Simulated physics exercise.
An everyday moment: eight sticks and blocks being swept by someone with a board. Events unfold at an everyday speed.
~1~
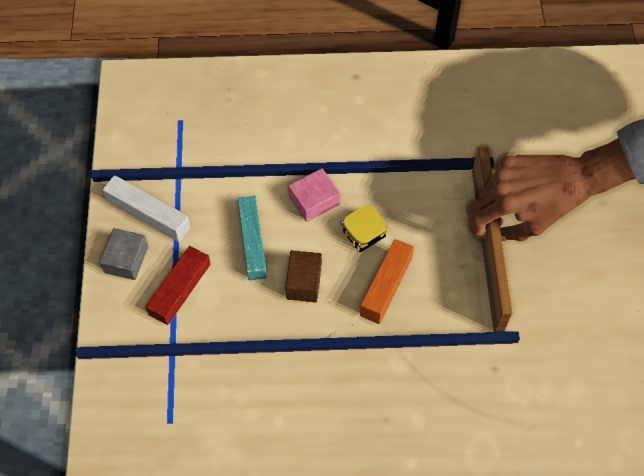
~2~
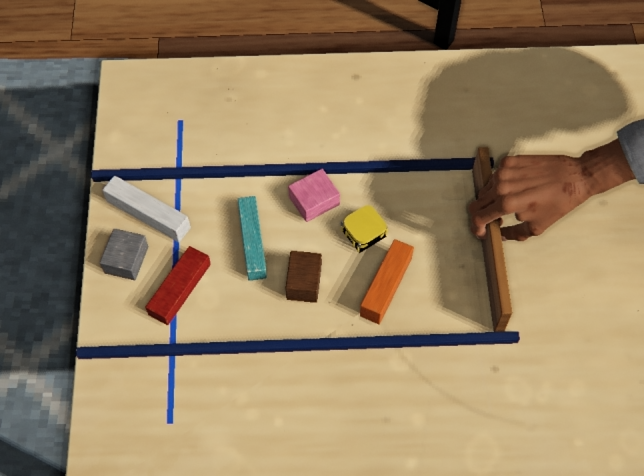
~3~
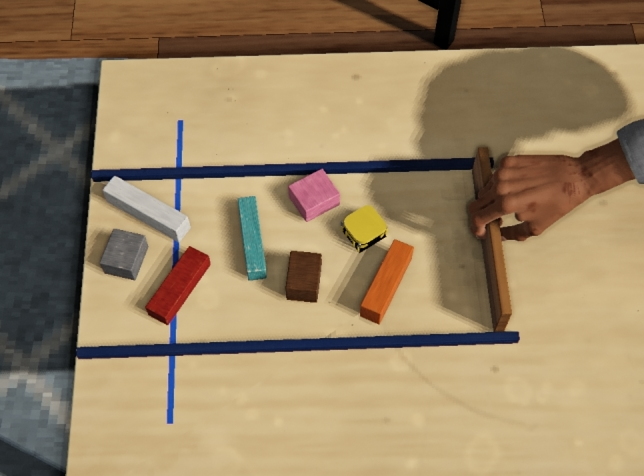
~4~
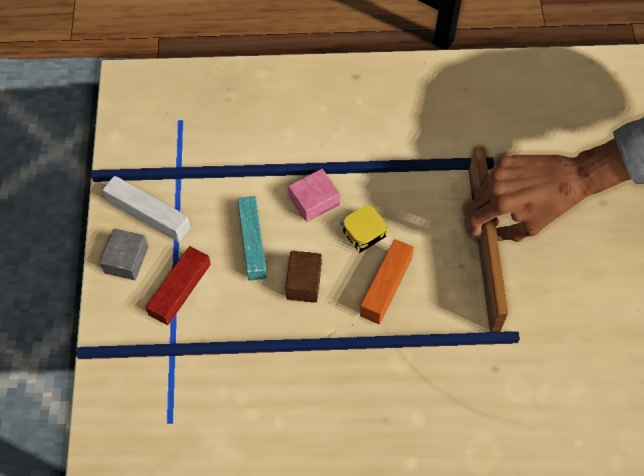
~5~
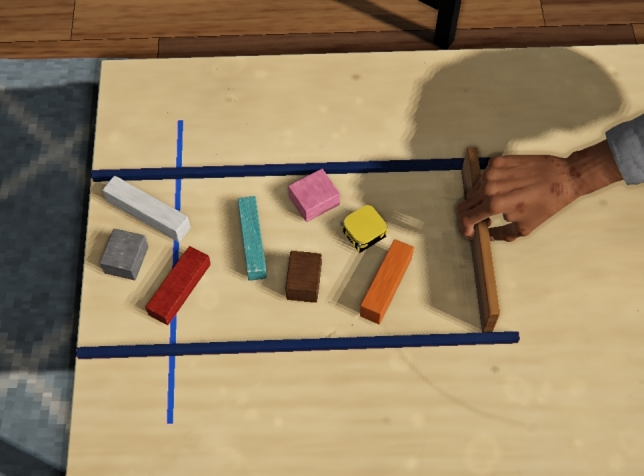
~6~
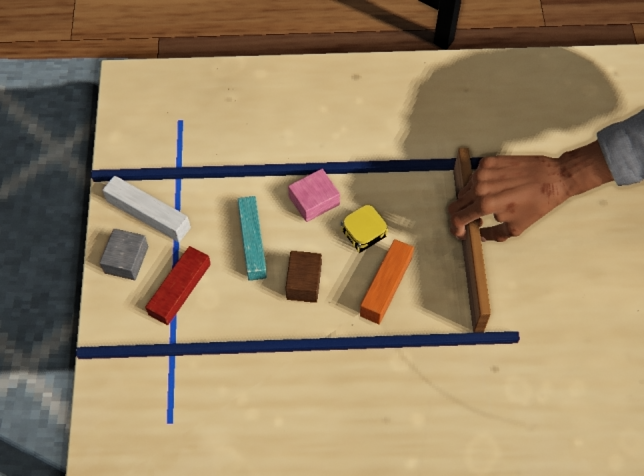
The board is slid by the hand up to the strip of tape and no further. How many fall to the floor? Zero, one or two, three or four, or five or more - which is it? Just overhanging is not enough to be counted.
It is one or two.
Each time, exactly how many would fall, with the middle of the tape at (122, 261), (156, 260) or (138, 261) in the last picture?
In order, 4, 3 and 4.
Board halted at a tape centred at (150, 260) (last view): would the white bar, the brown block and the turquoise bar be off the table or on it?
The white bar comes down; the brown block holds on; the turquoise bar stays on.
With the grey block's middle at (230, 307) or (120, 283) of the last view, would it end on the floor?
Going place by place: Safe on top, then over the edge.
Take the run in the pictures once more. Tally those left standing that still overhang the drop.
The number would be 2.
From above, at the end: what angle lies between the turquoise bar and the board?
The angle is some 10°.
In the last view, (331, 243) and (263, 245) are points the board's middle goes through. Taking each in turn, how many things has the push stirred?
Moved so far: 4, later 6.
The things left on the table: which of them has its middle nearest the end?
The one out in front is the white bar.
Soon after, none off yet; grey block at rest near (124, 254); white bar at rest near (147, 209); red bar at rest near (179, 285).
At rest, the number that fall off is one or two; fallen, grey block.
